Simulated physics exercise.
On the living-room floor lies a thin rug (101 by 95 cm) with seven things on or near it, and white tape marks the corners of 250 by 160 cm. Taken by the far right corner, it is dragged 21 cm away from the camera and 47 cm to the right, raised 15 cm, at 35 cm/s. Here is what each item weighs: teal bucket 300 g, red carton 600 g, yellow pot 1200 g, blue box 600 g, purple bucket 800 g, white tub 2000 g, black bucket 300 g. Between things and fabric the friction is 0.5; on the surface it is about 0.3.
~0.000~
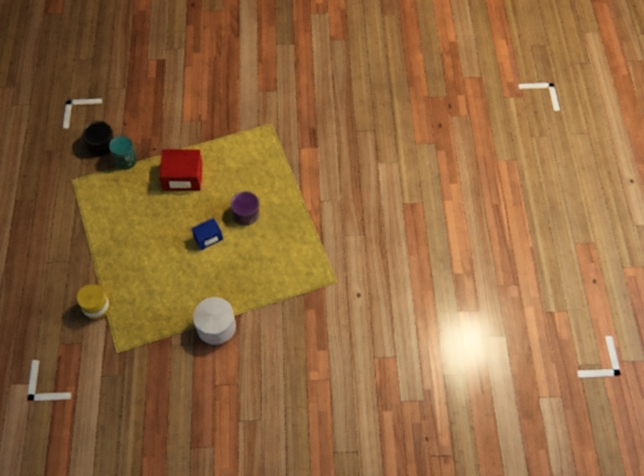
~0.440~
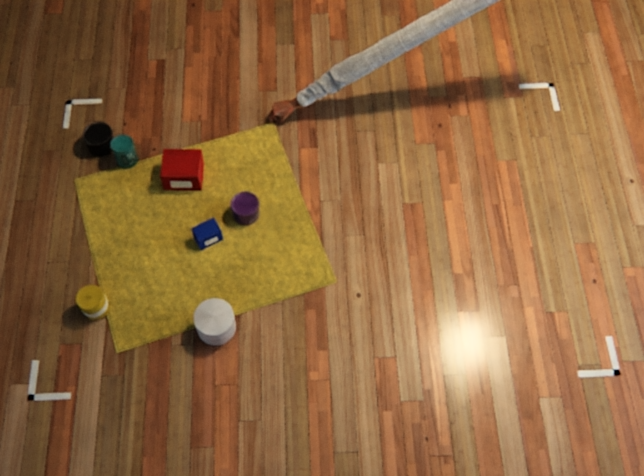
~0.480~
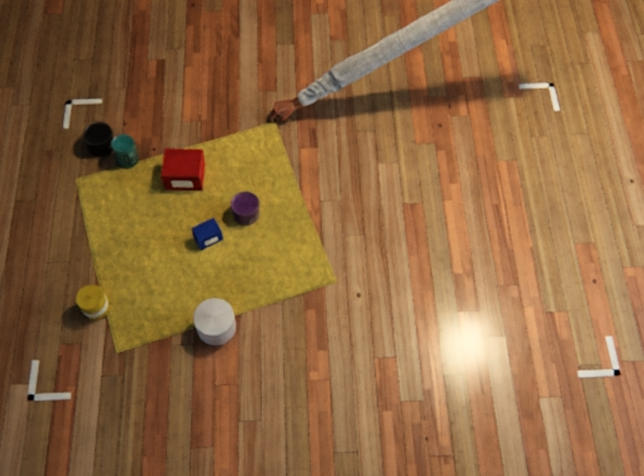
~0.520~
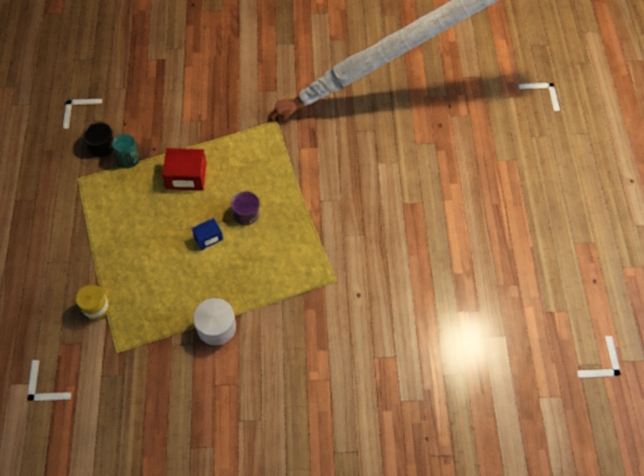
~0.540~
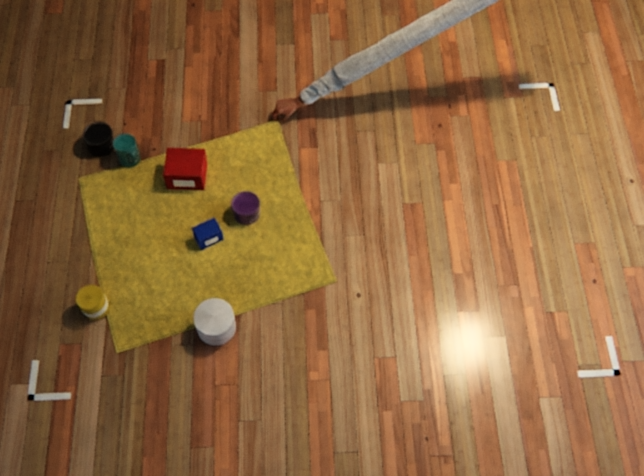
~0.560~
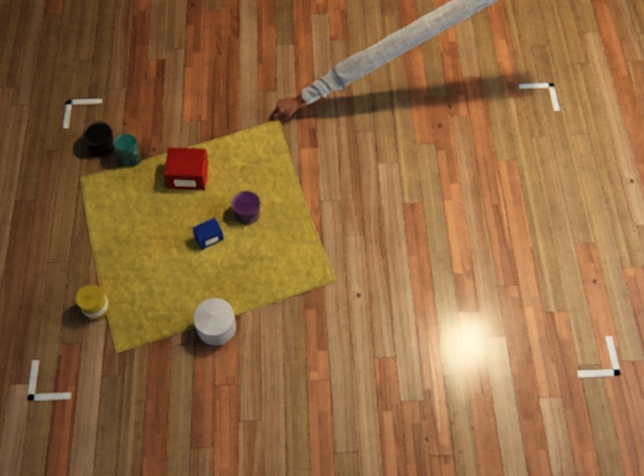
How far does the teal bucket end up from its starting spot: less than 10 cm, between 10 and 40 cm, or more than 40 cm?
Goes a great distance.
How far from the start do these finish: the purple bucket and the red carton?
Purple bucket: 45 cm; red carton: 60 cm.
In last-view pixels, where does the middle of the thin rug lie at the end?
Its centre lands at about (273, 169).
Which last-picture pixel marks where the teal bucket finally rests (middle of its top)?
Near (213, 73).
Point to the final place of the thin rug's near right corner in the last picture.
Roughly (384, 244).
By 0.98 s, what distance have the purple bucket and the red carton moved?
Roughly: Purple bucket 10 cm and red carton 15 cm.
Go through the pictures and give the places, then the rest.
In the first picture, shows, teal bucket (121, 145); thin rug corners (117, 353) (72, 180) (272, 124) (337, 282).
In the second picture, shows, thin rug corners (117, 353) (74, 180); grip (274, 122).
In the third picture, shows, thin rug corners (117, 353) (76, 179); grip (275, 122).
In the fourth picture, shows, thin rug corners (117, 353) (77, 179); grip (276, 121).
In the fifth picture, shows, thin rug corners (117, 353) (78, 178); grip (277, 120).
In the sixth picture, shows, teal bucket (125, 143); thin rug corners (117, 353) (80, 178) (337, 281); grip (278, 119).
After 1.0 s, middle of the thin rug at (220, 213); teal bucket 15 cm off its start, red carton 17 cm off its start, purple bucket 12 cm off its start.
After 1.4 s, middle of the thin rug at (239, 196); teal bucket 32 cm off its start, red carton 32 cm off its start, purple bucket 25 cm off its start.
After 1.8 s, middle of the thin rug at (260, 178); teal bucket 51 cm off its start at (199, 84), red carton 49 cm off its start at (263, 112), purple bucket 39 cm off its start at (308, 158).
After 2.2 s, middle of the thin rug at (273, 169); teal bucket 60 cm off its start, red carton 58 cm off its start, blue box 47 cm off its start.
After 2.8 s, middle of the thin rug at (273, 169); teal bucket 60 cm off its start at (213, 73), red carton 58 cm off its start at (276, 101), blue box 47 cm off its start at (279, 167), purple bucket 47 cm off its start at (321, 150).
